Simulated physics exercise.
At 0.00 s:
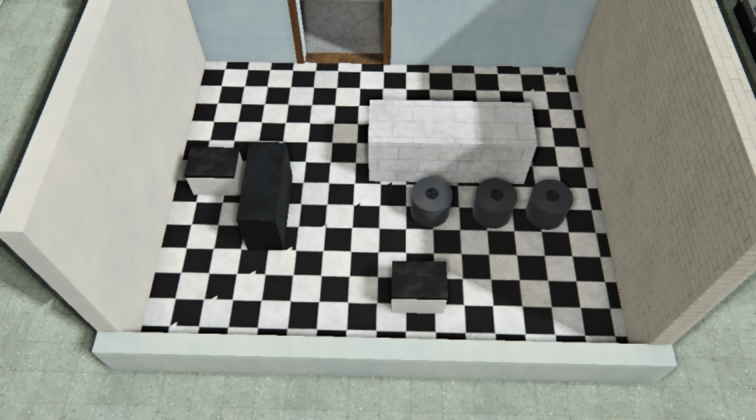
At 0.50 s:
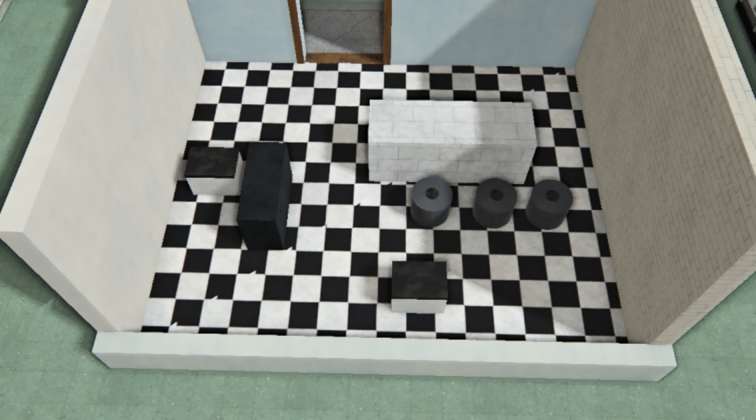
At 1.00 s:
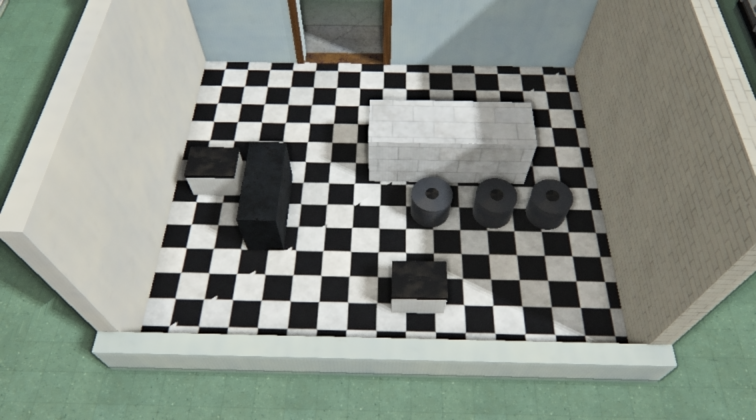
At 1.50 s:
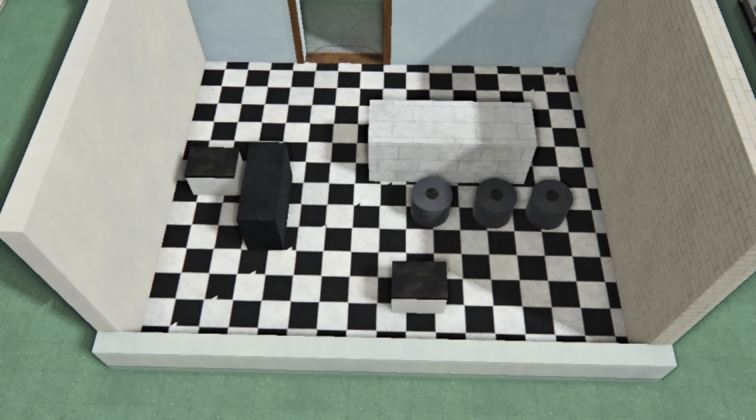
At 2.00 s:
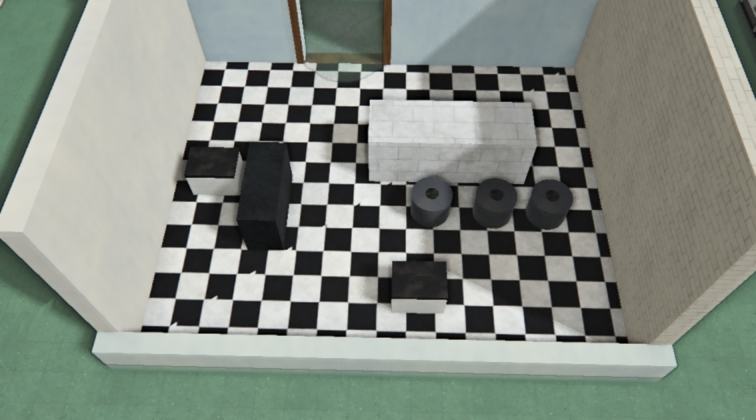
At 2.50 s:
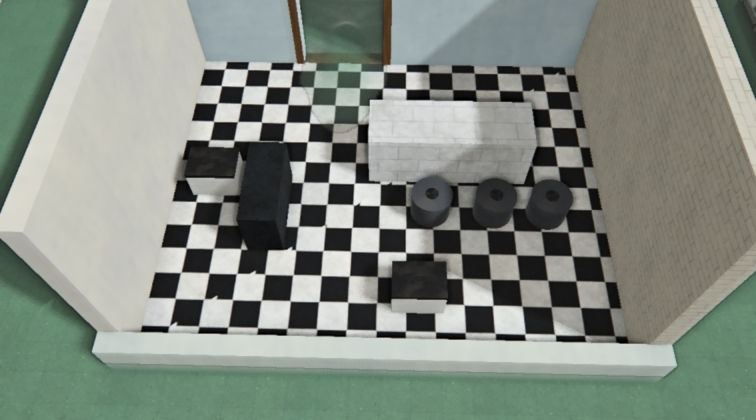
Ground-floor office with a checkered floor, water spreading in a thin sheet through the back doorway while the furniture stays still.
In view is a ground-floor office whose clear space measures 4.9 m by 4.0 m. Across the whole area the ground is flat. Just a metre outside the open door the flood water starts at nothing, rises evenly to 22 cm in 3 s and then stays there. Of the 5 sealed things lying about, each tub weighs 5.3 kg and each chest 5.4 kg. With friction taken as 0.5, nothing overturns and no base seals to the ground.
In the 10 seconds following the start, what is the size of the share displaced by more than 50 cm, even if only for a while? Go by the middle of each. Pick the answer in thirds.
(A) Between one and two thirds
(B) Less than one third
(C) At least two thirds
A.
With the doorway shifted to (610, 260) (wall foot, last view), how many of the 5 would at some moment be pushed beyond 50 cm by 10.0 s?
In that case the number is 5.
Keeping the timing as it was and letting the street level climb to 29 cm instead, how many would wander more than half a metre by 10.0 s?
4.
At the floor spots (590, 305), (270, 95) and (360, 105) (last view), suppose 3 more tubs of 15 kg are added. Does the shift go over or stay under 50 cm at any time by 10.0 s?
Within the limit; within the limit; beyond the limit.
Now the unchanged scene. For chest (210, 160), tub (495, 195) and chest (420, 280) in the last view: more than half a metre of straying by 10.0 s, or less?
So that's beyond it for the first, inside it for the second and beyond it for the last.
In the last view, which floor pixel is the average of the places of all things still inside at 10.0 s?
It sits at about (455, 235).
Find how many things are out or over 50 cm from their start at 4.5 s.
By my tally, 0.
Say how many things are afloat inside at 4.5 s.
The number is 0.
After 3.5 s 0 of 5 are over 50 cm from their spots; 0 afloat.
After 4.5 s 0 of 5 are over 50 cm from their spots; 0 afloat.
After 7.0 s 1 of 5 are over 50 cm from their spots; 1 afloat.
After 10.0 s 2 of 5 are over 50 cm from their spots, and 2 have been at some point; 4 afloat.
